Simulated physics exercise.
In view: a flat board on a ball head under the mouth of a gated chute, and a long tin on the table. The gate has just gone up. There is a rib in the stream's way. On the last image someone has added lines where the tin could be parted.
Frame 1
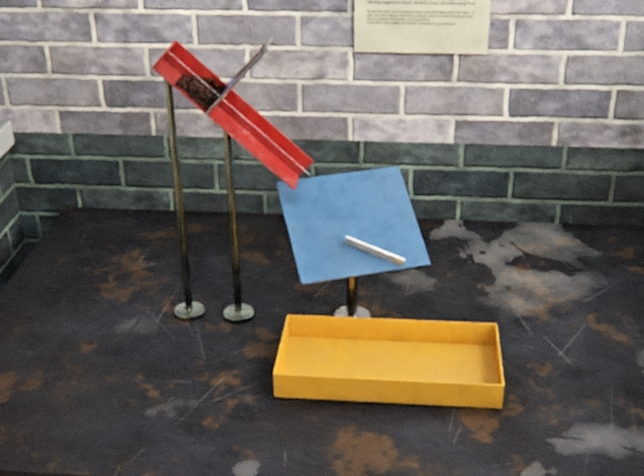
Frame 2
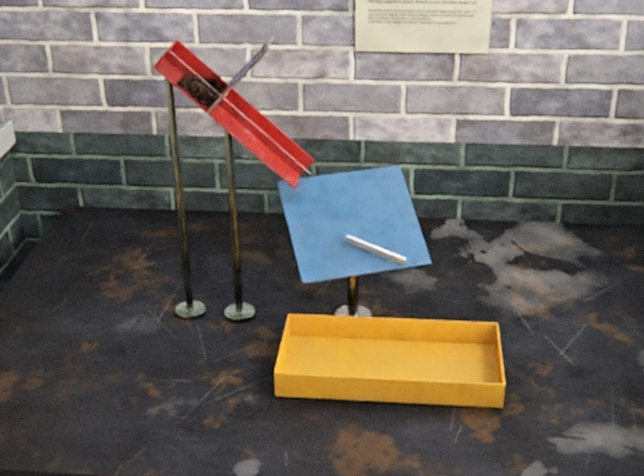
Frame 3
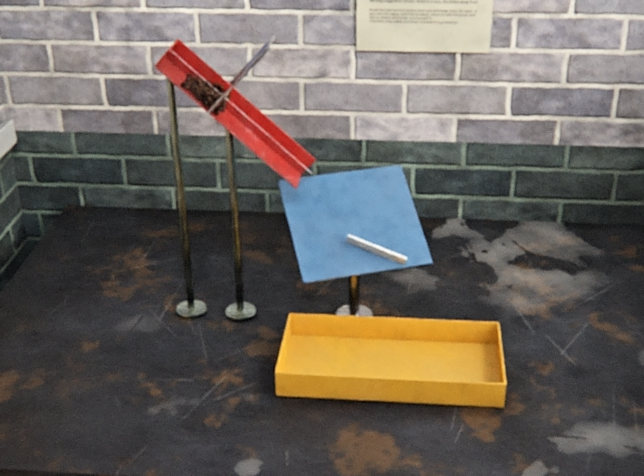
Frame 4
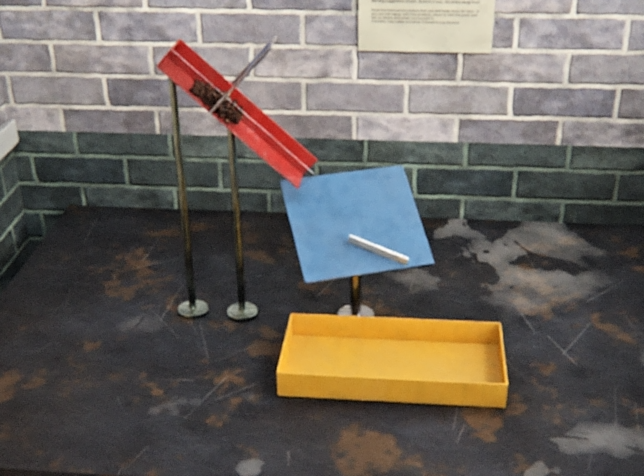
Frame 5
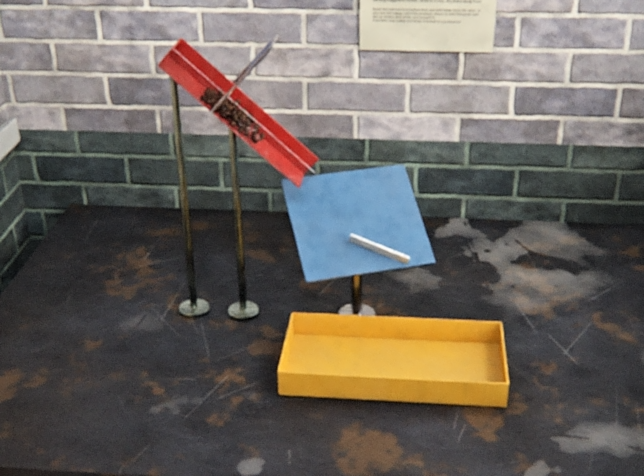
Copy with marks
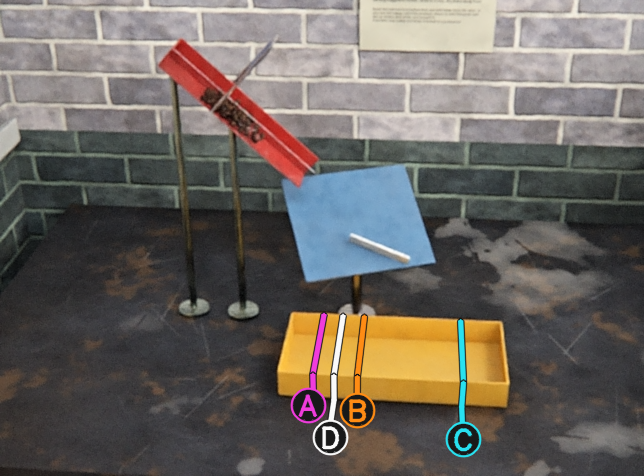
The footage shows a red chute on two posts above a tilted blue board with a white rib and an empty yellow tin; behind the raised gate, small dark berries begin sliding down the chute, spreading toward the right.
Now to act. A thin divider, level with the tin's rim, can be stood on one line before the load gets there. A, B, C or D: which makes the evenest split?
C.
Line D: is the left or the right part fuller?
Right.
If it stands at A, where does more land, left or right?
The right side.
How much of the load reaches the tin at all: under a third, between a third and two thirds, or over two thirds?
About that: Over two thirds.
On the marked copy, line A crosses the front rim at (313, 373); line B crosses the front rim at (357, 376); line C crosses the front rim at (463, 381); line D crosses the front rim at (333, 375).
With A, of what is caught, not one piece on the left of the divider, every piece on the right.
With B, of what is caught, about a tenth on the left of the divider, the larger part on the right.
With C, of what is caught, roughly two thirds on the left of the divider, roughly a third on the right.
With D, of what is caught, about a tenth on the left of the divider, almost all on the right.
